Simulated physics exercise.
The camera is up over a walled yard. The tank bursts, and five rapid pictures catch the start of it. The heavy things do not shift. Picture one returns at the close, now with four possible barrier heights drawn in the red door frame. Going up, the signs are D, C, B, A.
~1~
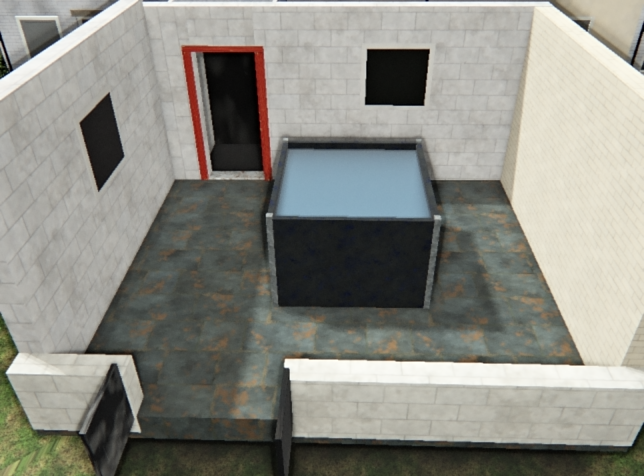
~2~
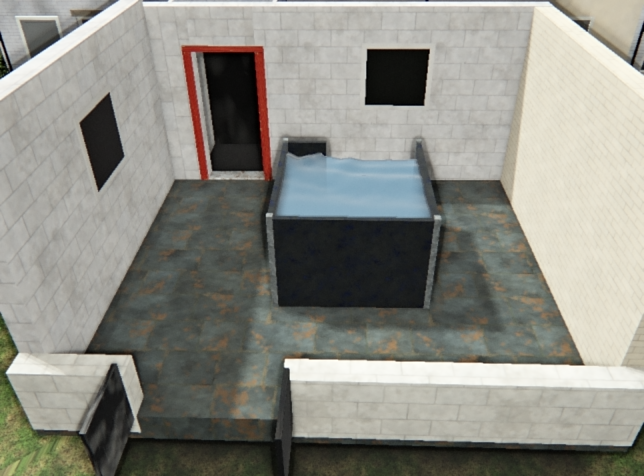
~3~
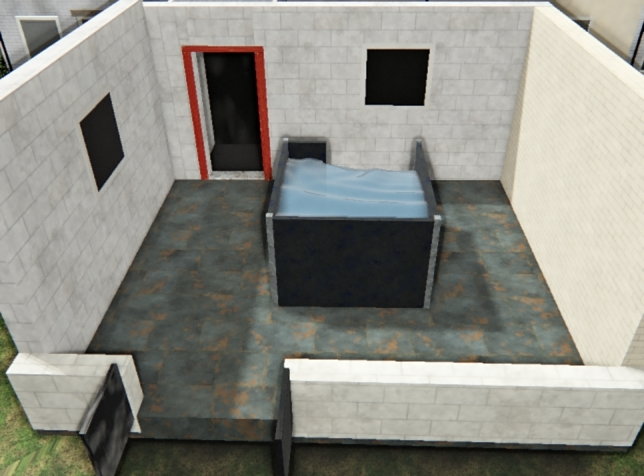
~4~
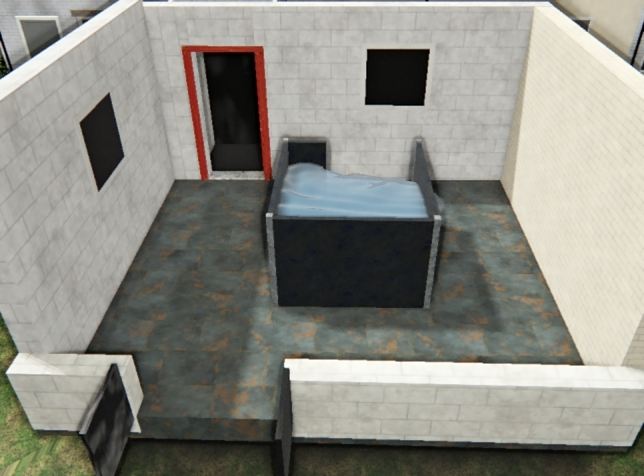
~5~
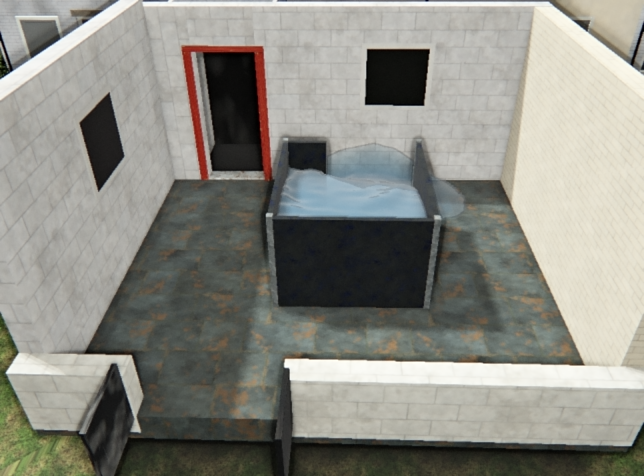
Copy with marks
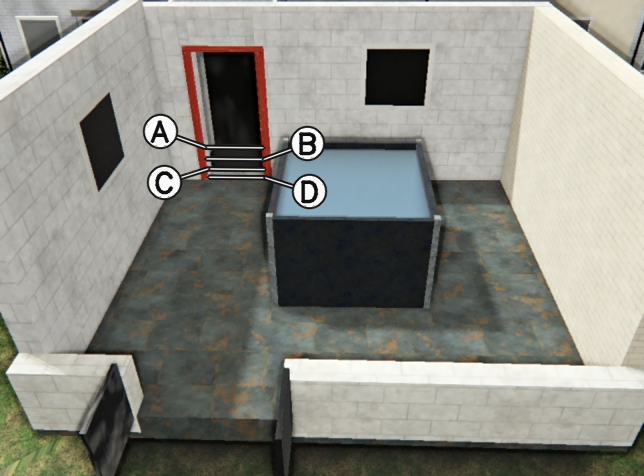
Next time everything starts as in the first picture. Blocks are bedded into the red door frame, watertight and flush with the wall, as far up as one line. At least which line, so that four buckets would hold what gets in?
C is the one.
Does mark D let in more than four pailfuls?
Yes, it does.
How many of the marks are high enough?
Three of the four.
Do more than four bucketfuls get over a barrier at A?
No, not at all.
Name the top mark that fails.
That would be D.
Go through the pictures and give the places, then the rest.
Water in the tank at rest, its middle at (352, 182); foot of the red doorway at (237, 180); open gate at (207, 353).
Water covers 2 % of the ground, its front hidden from here.
Water covers 5 % of the ground, its front hidden from here.
Water covers 11 % of the ground, its front hidden from here.
Water covers 15 % of the ground and shows as far out as (441, 183).
On the marked copy, A at (233, 147); B at (235, 159); C at (236, 169); D at (237, 177); from the bottom up D, C, B, A.
For mark A, nothing gets over.
For mark B, nothing gets over.
For mark C, a splash gets over, under a bucket.
For mark D, dozens of bucketfuls pour in.
